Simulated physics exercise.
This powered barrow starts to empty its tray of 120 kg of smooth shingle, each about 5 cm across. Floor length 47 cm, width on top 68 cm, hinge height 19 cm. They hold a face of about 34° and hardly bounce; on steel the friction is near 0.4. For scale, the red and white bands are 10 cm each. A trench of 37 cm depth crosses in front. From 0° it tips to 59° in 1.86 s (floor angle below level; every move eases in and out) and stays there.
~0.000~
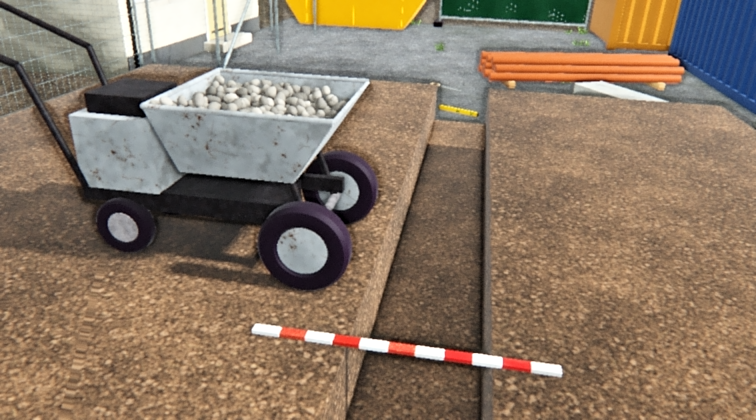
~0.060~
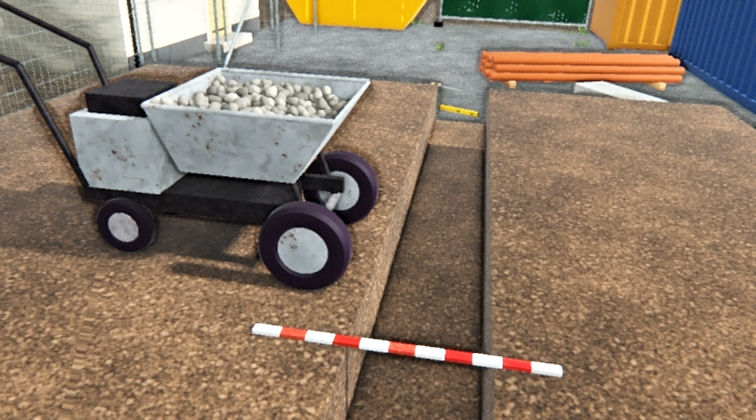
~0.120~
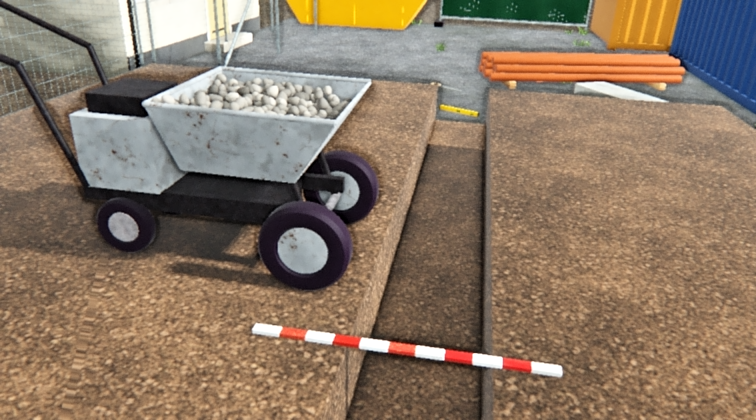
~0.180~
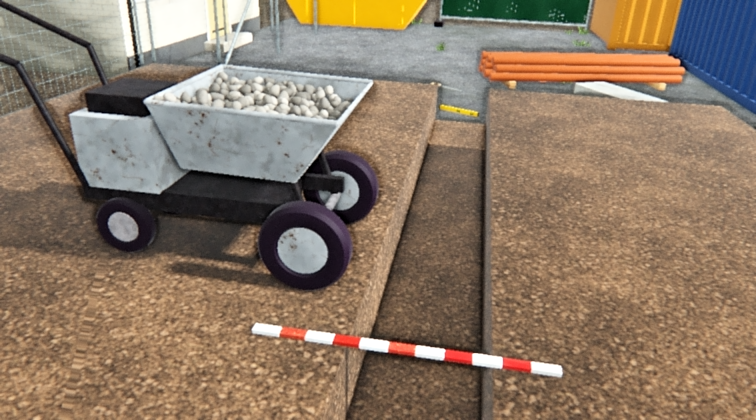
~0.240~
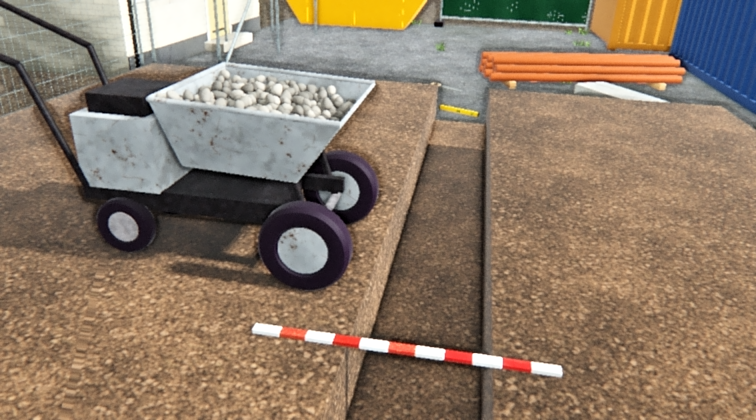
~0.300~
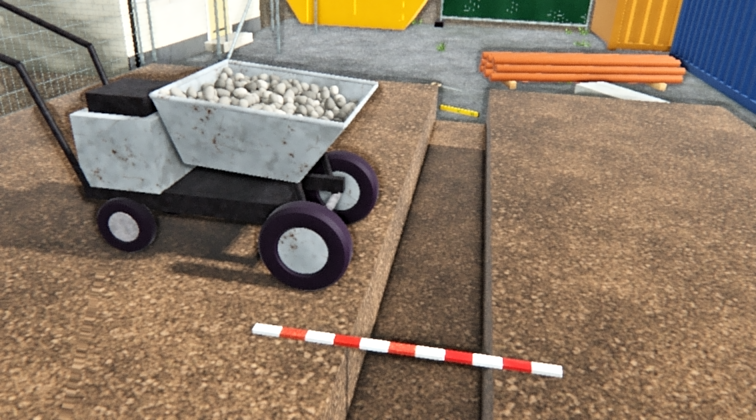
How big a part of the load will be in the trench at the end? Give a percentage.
Roughly 55 per cent ends in the trench.
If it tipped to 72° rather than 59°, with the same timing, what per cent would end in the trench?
It would be near 65 per cent.
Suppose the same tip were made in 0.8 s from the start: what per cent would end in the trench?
It would be near 40 per cent.
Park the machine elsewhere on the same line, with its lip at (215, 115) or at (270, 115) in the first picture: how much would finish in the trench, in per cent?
Near 55 per cent from the first place, 70 from the second.
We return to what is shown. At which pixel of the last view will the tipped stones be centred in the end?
Near (460, 323).
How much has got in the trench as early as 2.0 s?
Some 20 per cent.
After 1.4 s the floor is at 50°; 100 % in the tray; the foremost stones are at (437, 182).
After 2.0 s the floor is at 59°; 72 % in the tray, 21 % in the trench, 7 % past the trench; the foremost stones are at (549, 267).
After 2.3 s the floor is at 59°; 52 % in the tray, 34 % in the trench, 14 % past the trench; the foremost stones are at (607, 281).
After 4.3 s the floor is at 59°; 30 % in the tray, 55 % in the trench, 15 % past the trench; the foremost stones are at (633, 277).
